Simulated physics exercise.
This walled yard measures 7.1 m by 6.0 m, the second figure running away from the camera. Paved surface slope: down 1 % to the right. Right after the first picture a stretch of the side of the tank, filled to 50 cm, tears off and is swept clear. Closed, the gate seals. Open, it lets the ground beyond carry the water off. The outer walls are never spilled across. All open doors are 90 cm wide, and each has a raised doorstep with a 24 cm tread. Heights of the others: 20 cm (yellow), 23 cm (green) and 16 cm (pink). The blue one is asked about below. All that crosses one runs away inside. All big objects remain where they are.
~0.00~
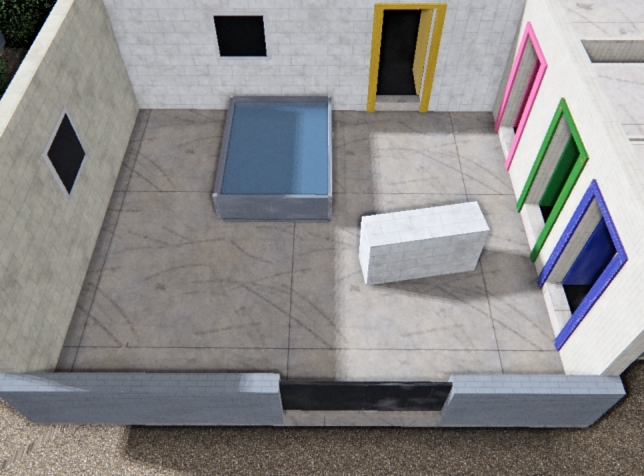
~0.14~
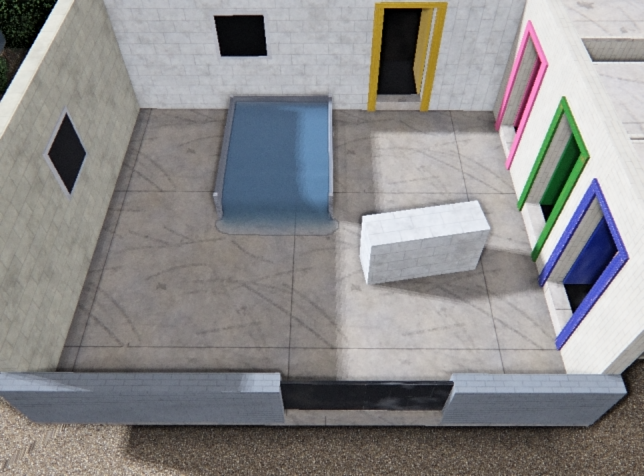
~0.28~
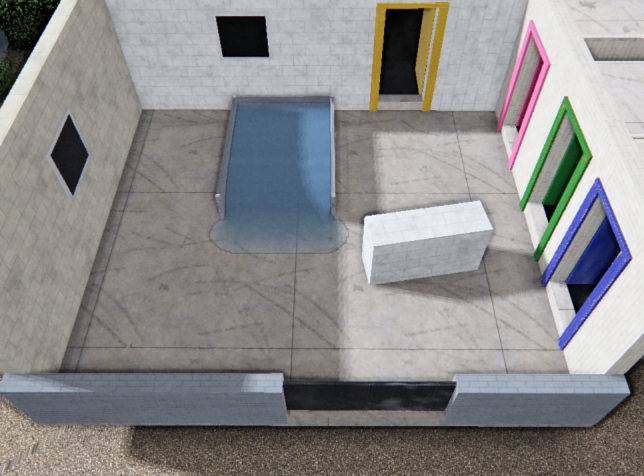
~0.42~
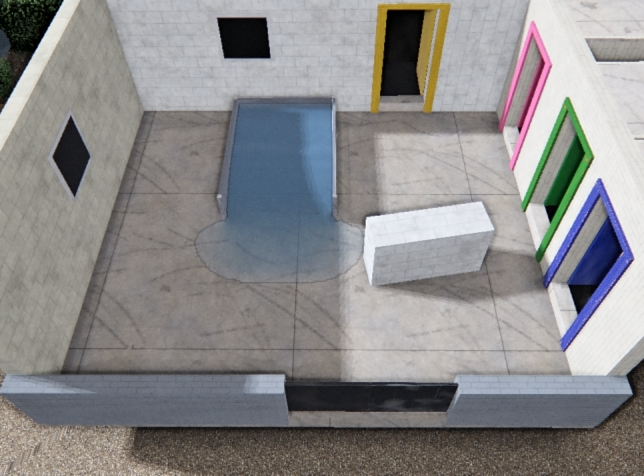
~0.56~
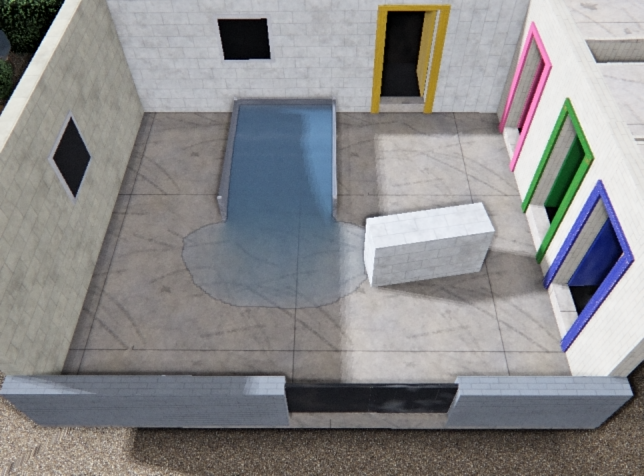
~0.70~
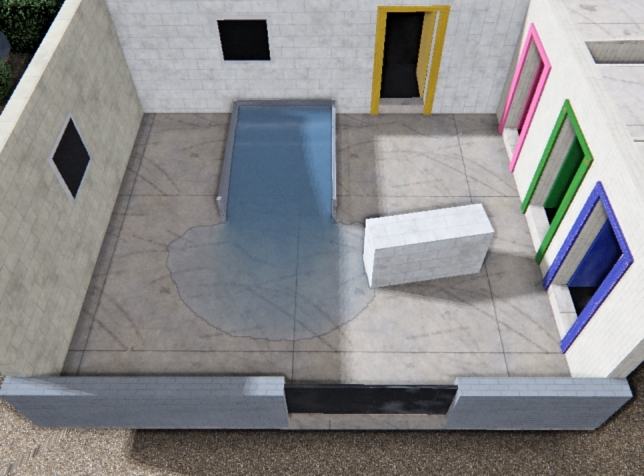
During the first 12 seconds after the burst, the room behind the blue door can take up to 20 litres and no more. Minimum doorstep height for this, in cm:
12 cm, roughly.
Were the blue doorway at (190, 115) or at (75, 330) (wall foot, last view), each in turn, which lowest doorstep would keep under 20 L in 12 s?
In turn: About 7.0 cm, about 11.5 cm.
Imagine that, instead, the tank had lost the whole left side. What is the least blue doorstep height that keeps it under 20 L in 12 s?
A height of around 9.5 cm.
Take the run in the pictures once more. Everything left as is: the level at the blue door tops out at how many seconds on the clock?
At roughly 4.5 s.
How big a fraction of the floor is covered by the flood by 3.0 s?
Around 40 per cent of the floor.
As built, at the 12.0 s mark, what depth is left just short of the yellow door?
Depth: Near 9.5 cm.
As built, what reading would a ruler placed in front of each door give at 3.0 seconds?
Depths in cm - yellow: 0, green: 0, blue: 0, pink: 0.
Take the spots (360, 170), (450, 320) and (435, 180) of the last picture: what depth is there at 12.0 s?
The depths come to about 6, 7 and 5 cm.
After 1.4 s water covers 30 % of the floor, deepest (26 cm) near (280, 402); it has not reached the blue door.
After 3.0 s water covers 40 % of the floor, deepest (29 cm) near (53, 400); it has not reached the blue door.
After 12.0 s water covers 100 % of the floor, deepest (10 cm) near (561, 403); 9 cm at the blue door, 0 litres in over its 19 cm doorstep.
At the blue door as built, the water arrived by 3.3 s and peaked near 16 cm at 4.6 s.
With a doorstep of 10 cm, 45 litres would have come in within the 12 s; with 13.5 cm, 11 litres. So under 20 litres takes about 12 cm.
